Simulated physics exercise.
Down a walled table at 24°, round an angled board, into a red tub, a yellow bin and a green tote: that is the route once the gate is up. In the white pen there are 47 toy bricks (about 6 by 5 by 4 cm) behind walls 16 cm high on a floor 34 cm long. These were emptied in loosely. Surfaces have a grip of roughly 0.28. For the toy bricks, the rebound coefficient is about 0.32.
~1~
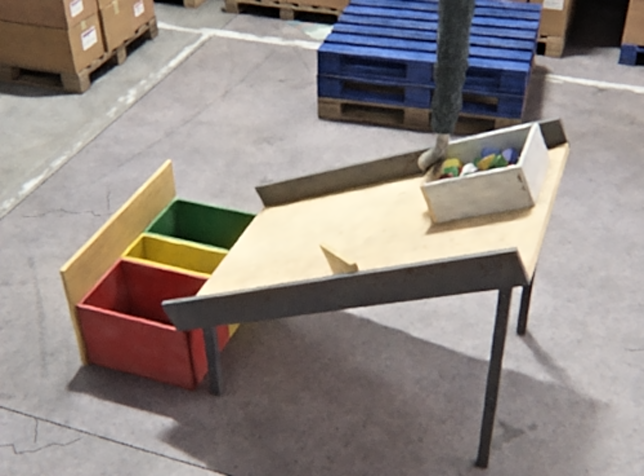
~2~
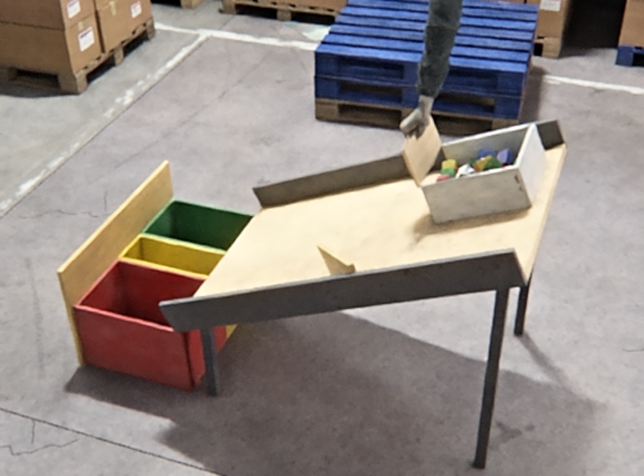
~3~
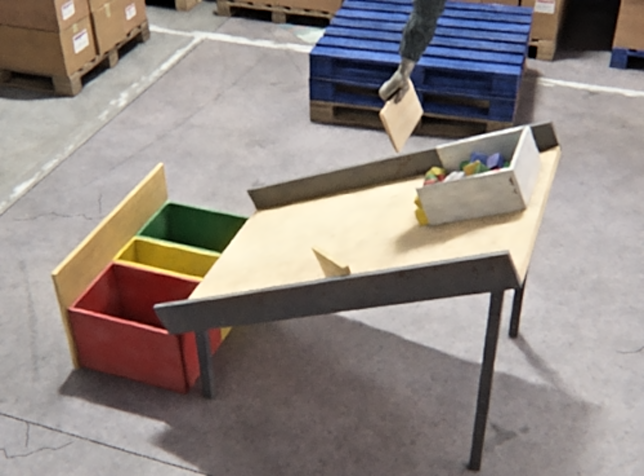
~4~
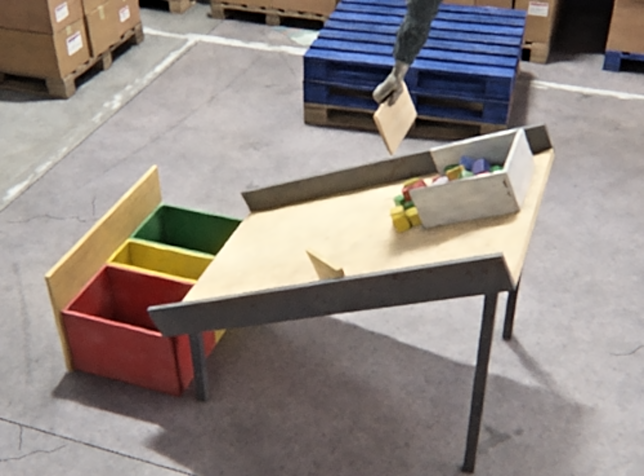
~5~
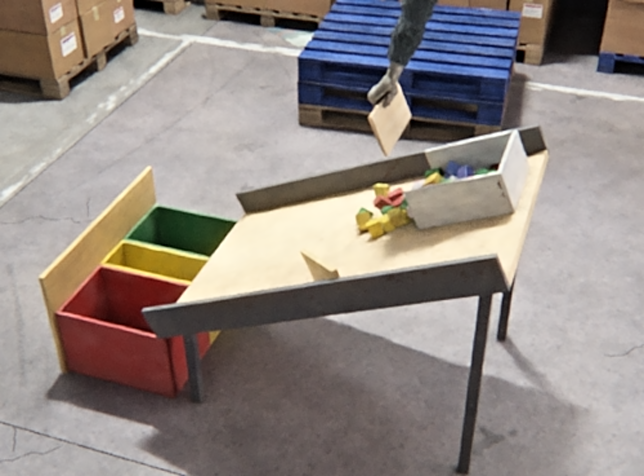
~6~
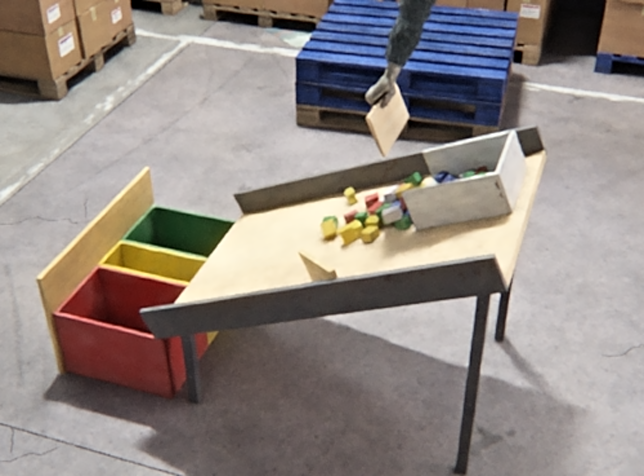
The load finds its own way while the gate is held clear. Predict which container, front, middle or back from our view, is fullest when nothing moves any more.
I reckon the one behind fills up most.
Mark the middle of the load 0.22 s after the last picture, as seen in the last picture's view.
About (369, 214).
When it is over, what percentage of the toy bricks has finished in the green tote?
I'd put it at around 60 percent of them.
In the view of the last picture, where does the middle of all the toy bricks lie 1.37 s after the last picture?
I'd place it about (151, 287) in the last view.
Then, 0.22 s after the last picture, 9 still in the white pen and 38 on the slope.
Then, 0.49 s after the last picture, 1 in the yellow bin, 2 in the green tote, 39 on the slope and 5 in the air.
Then, 0.88 s after the last picture, 2 in the red tub, 9 in the yellow bin, 18 in the green tote, 11 on the slope and 7 in the air.
Final count (1.37 s after the last picture), 2 in the red tub, 16 in the yellow bin and 29 in the green tote.
